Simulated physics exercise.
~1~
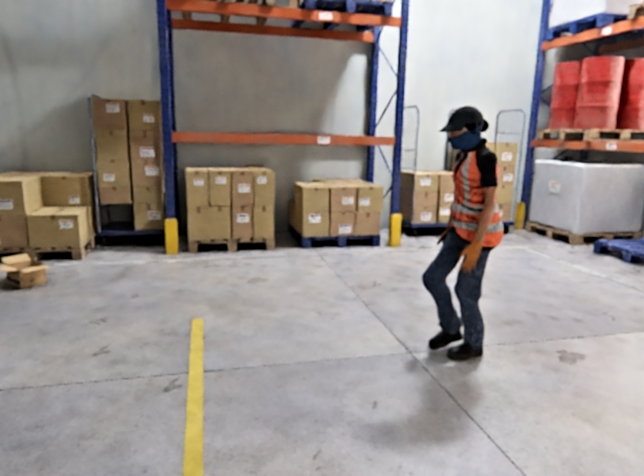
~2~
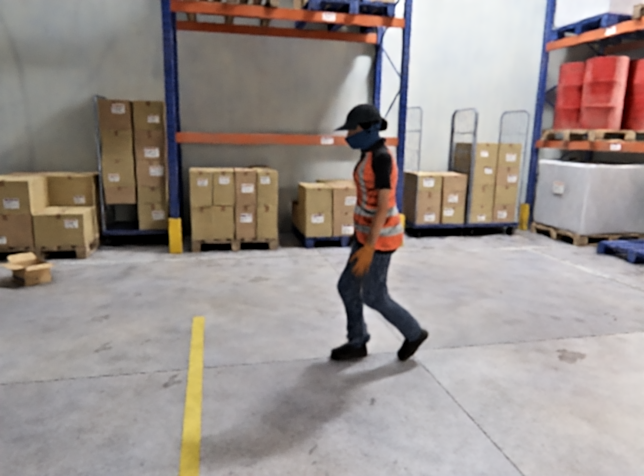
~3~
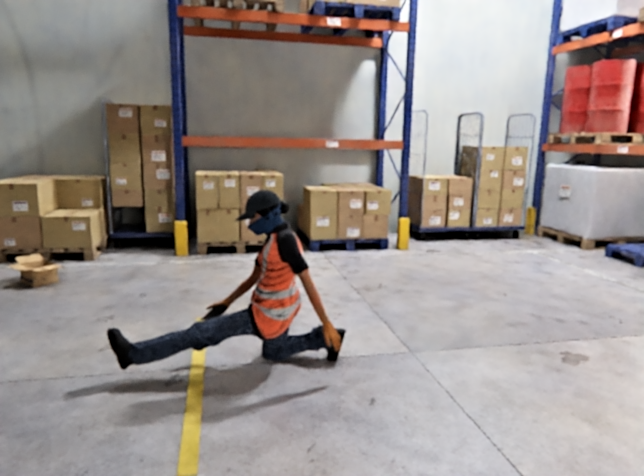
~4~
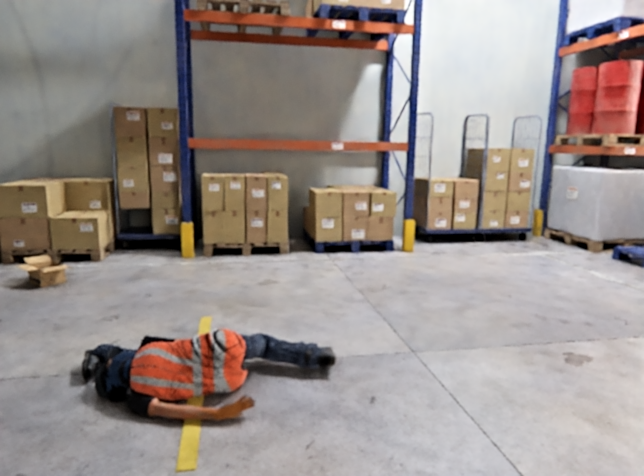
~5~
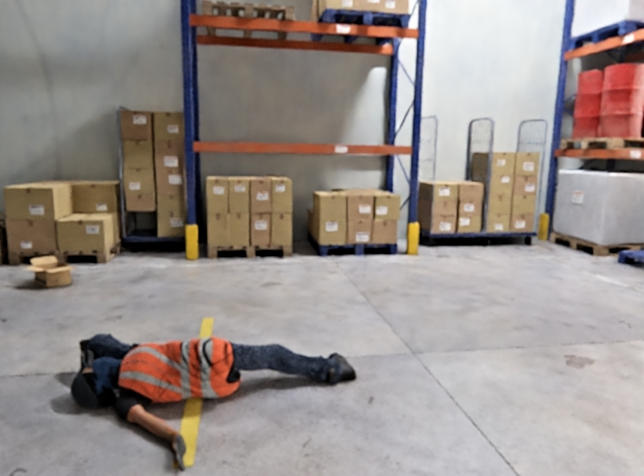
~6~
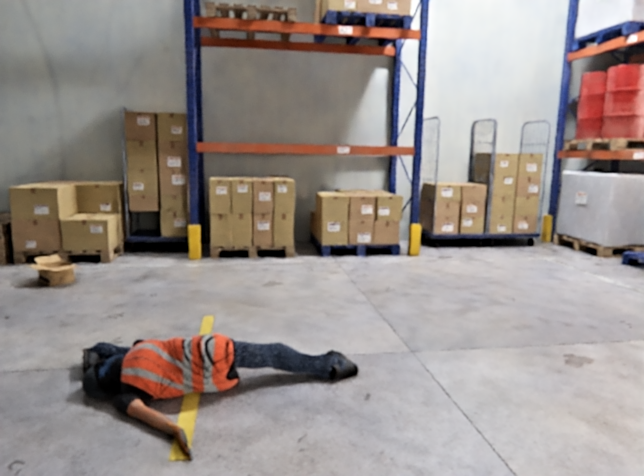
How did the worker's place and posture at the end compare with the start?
At the start the worker was upright on the right side of the yellow strip, near the racks. By the end the worker was lying on the floor farther left and closer to the camera, stretched across the strip.
